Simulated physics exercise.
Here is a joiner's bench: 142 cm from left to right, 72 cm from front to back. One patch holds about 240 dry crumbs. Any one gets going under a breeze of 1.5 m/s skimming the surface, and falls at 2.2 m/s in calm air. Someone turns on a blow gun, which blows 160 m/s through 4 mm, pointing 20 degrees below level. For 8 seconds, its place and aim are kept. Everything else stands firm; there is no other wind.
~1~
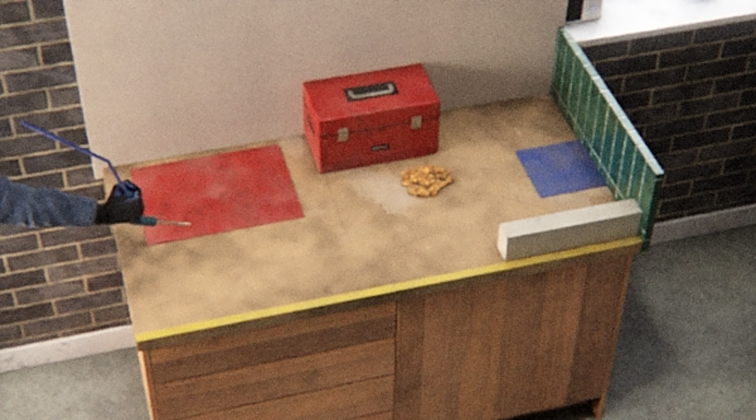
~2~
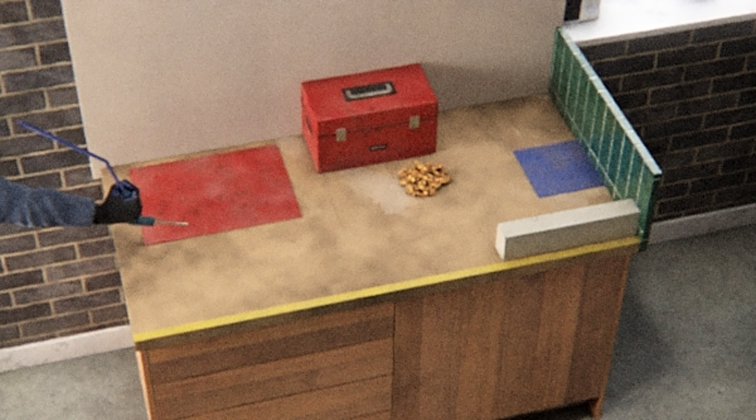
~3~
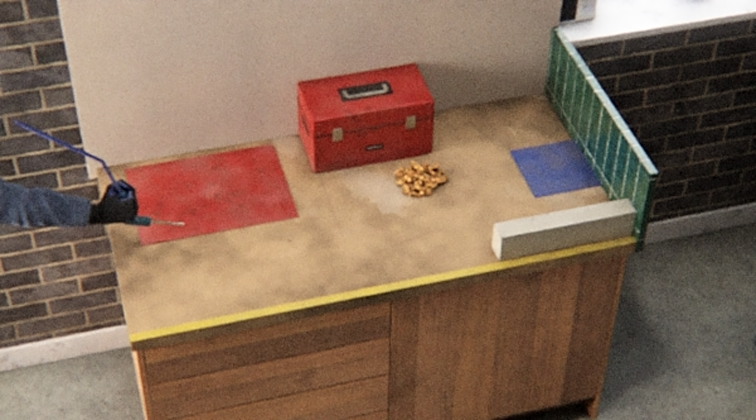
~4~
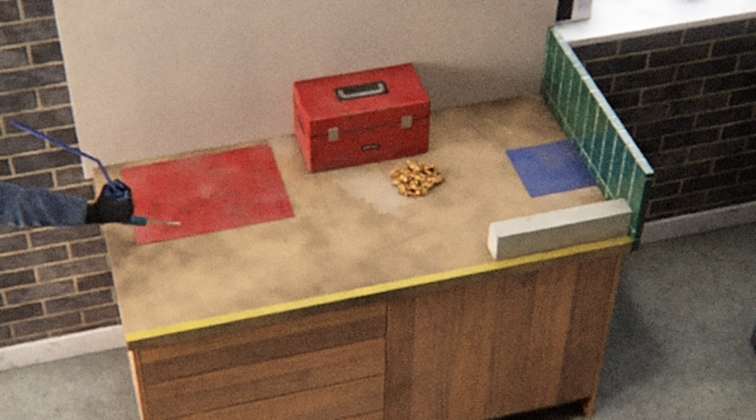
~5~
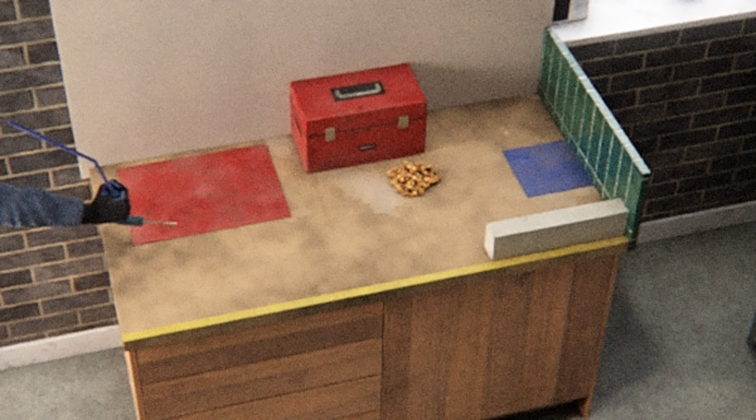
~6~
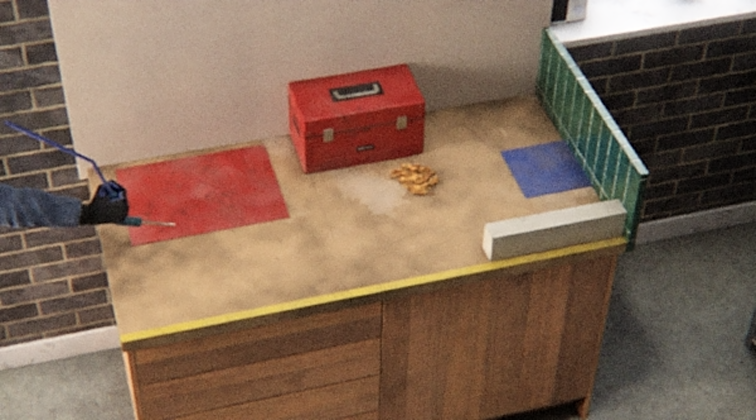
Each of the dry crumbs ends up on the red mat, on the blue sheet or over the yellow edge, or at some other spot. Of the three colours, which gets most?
I would say blue.
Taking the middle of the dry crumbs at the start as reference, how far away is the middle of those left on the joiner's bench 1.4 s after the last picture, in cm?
About 60 cm.
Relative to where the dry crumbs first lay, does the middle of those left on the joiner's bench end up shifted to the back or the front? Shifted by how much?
Backward it went, roughly 30 cm.
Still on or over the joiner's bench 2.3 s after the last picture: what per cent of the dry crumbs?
About 100 %.
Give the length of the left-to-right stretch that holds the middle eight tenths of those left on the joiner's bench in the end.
40 cm, give or take.
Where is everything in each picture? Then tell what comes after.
The middle of the dry crumbs is near (428, 181), none has stirred yet and the mouth of the blow gun is at (189, 225), in the first frame.
The middle of the dry crumbs is near (426, 180), none has stirred yet, the red mat is centred on (214, 193), the blue sheet is centred on (559, 168) and the yellow edge is centred on (398, 290), in the second frame.
The middle of the dry crumbs is near (422, 180), none has stirred yet, the top of a toolbox is at (365, 91) and the top of a plank is at (566, 217), in the third frame.
The middle of the dry crumbs is near (418, 179) and none has stirred yet, in the fourth frame.
The middle of the dry crumbs is near (415, 179) and none has stirred yet, in the fifth frame.
The middle of the dry crumbs is near (412, 178), the farthest in sight from the blow gun is at (434, 173) and about 25 % have left their places, in the sixth frame.
Then, 1.4 s after the last picture the count stands so, 0 % are on the red mat, 32 % on the blue sheet and 0 % over the yellow edge; the middle of those still in play is near (536, 95).
Then, 2.3 s after the last picture the count stands so, 0 % are on the red mat, 32 % on the blue sheet and 0 % over the yellow edge; the middle of those still in play is near (536, 95).
Then, 4.2 s after the last picture the count stands so, 0 % are on the red mat, 32 % on the blue sheet and 0 % over the yellow edge; the middle of those still in play is near (535, 96).
Then, 7.8 s after the last picture, at the end, 0 % are on the red mat, 32 % on the blue sheet and 0 % over the yellow edge; the middle of those still in play is near (535, 92).
